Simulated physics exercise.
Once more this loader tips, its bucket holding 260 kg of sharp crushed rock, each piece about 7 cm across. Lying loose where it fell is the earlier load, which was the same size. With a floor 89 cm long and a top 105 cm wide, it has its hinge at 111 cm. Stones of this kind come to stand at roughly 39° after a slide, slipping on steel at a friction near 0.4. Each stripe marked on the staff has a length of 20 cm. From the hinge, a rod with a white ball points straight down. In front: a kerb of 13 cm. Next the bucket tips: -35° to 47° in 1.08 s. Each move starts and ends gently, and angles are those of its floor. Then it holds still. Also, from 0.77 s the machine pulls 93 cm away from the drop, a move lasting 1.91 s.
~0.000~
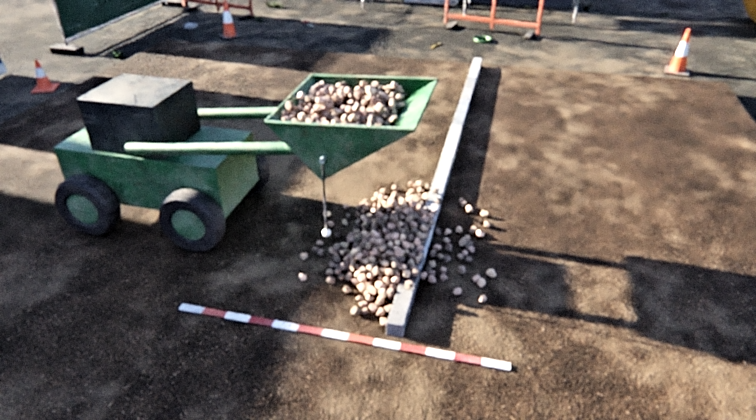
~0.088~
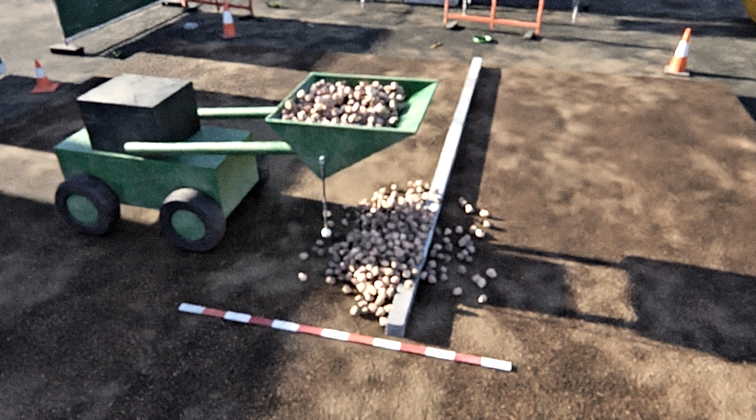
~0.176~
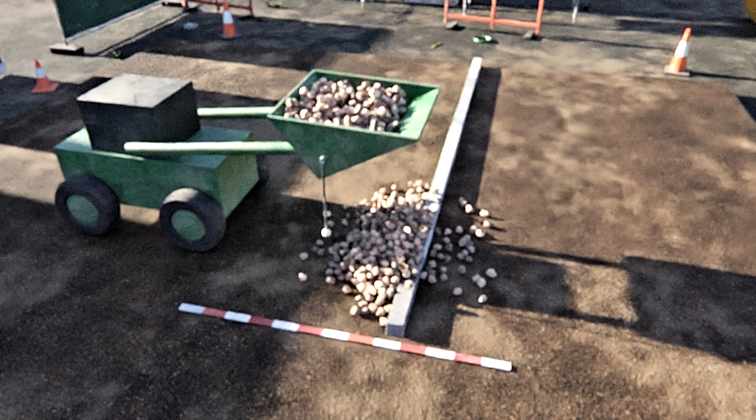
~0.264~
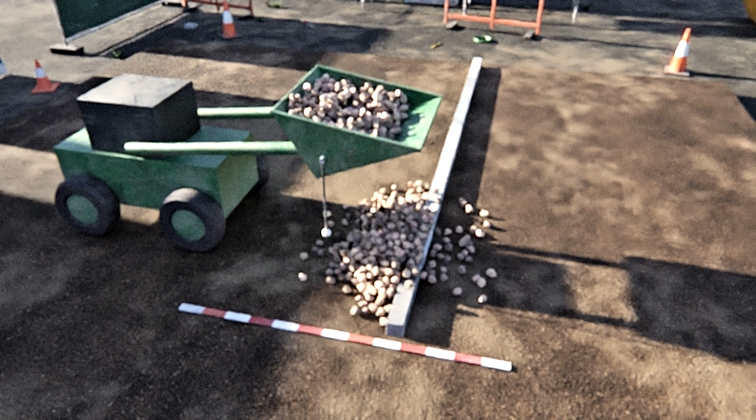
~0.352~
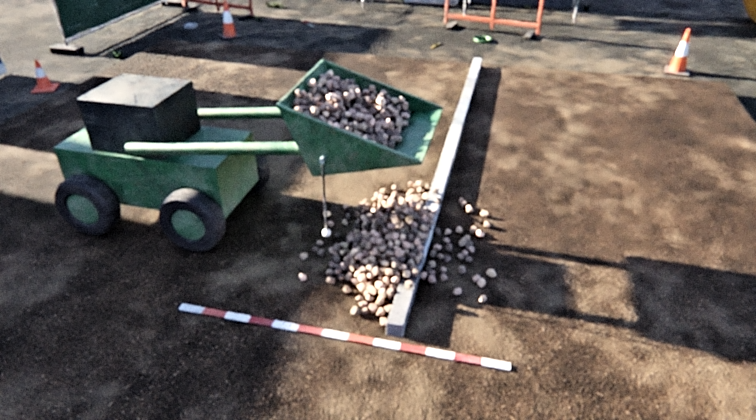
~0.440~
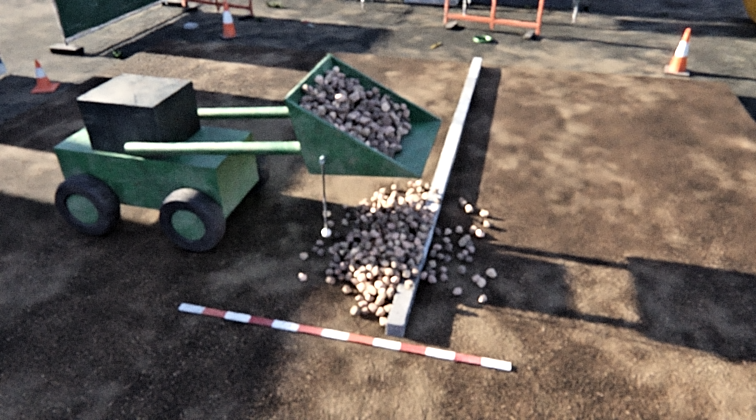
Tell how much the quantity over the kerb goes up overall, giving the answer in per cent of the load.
It goes up by roughly 32 per cent.
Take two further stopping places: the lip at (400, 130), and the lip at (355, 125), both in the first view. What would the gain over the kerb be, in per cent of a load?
Close to 15 per cent, followed by close to 0 per cent.
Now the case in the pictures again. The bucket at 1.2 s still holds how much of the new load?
Reading: Near 50 % of the load.
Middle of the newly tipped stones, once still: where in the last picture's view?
In the last view, somewhere near (400, 233).
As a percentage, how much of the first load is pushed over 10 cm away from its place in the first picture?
Roughly 5 % of them.
After 0.8 s the floor is at 34°; in per cent of one load, 100 in the bucket, 94 on this side of the kerb, 6 over the kerb; the foremost stones are at (482, 255).
After 1.2 s the floor is at 47°; in per cent of one load, 48 in the bucket, 144 on this side of the kerb, 7 over the kerb; the foremost stones are at (482, 255).
After 3.1 s the floor is at 47°; in per cent of one load, 0 in the bucket, 162 on this side of the kerb, 38 over the kerb; the foremost stones are at (511, 273).
After 5.6 s the floor is at 47°; in per cent of one load, 0 in the bucket, 162 on this side of the kerb, 38 over the kerb; the foremost stones are at (511, 273). Net gain over the kerb, 32.
